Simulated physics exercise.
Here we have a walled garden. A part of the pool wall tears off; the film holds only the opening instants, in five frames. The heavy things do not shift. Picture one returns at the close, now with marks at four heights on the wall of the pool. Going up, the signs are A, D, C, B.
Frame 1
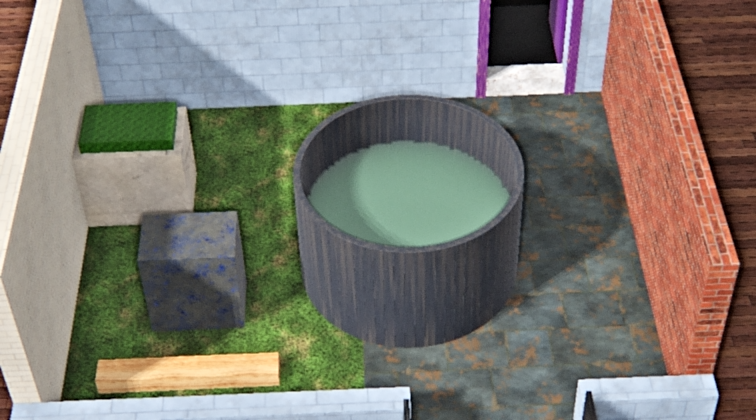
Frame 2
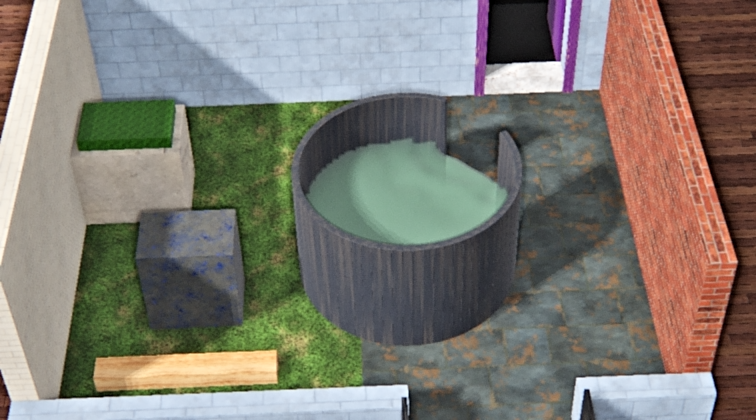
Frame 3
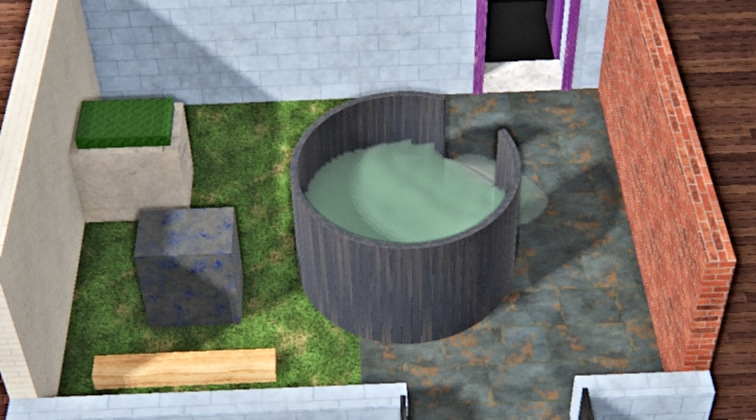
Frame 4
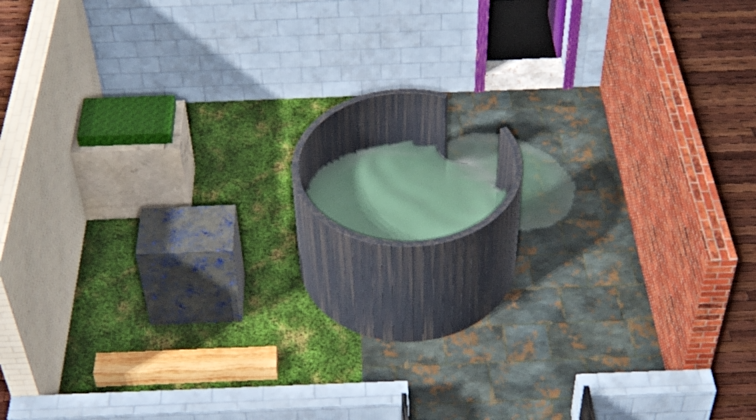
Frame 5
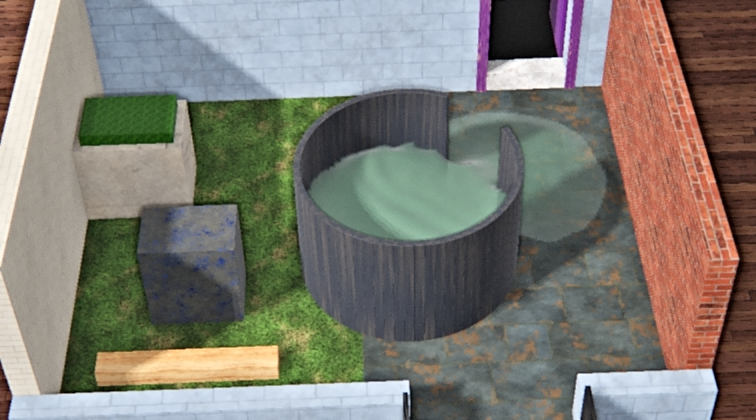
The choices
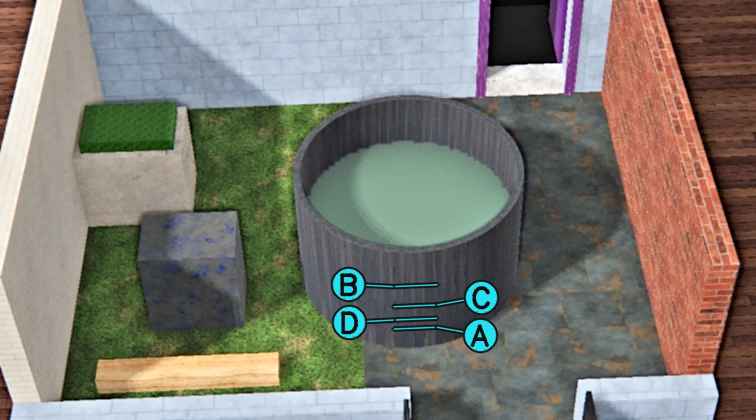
Pale green water lies level in a round, dark wooden-walled pool, then slopes and ripples as a gap opens in the far right side and a thin sheet spreads across the grey-brown paving. The walled garden is seen from above, the view almost still. Grass, a cream block topped with green, a blue-flecked grey block and a pale beam lie left, a purple doorway behind, a red brick wall right.
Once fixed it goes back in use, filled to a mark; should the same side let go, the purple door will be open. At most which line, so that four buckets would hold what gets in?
C will do.
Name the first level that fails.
It is B.
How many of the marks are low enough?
Three of the four.
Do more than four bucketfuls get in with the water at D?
No.
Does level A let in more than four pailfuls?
No.
On the marked copy, A at (415, 328); B at (415, 285); C at (415, 305); D at (415, 319); from the bottom up A, D, C, B.
For level A, nothing gets over.
For level B, about 14 bucketfuls get in.
For level C, a bucket or two gets in.
For level D, nothing gets over.
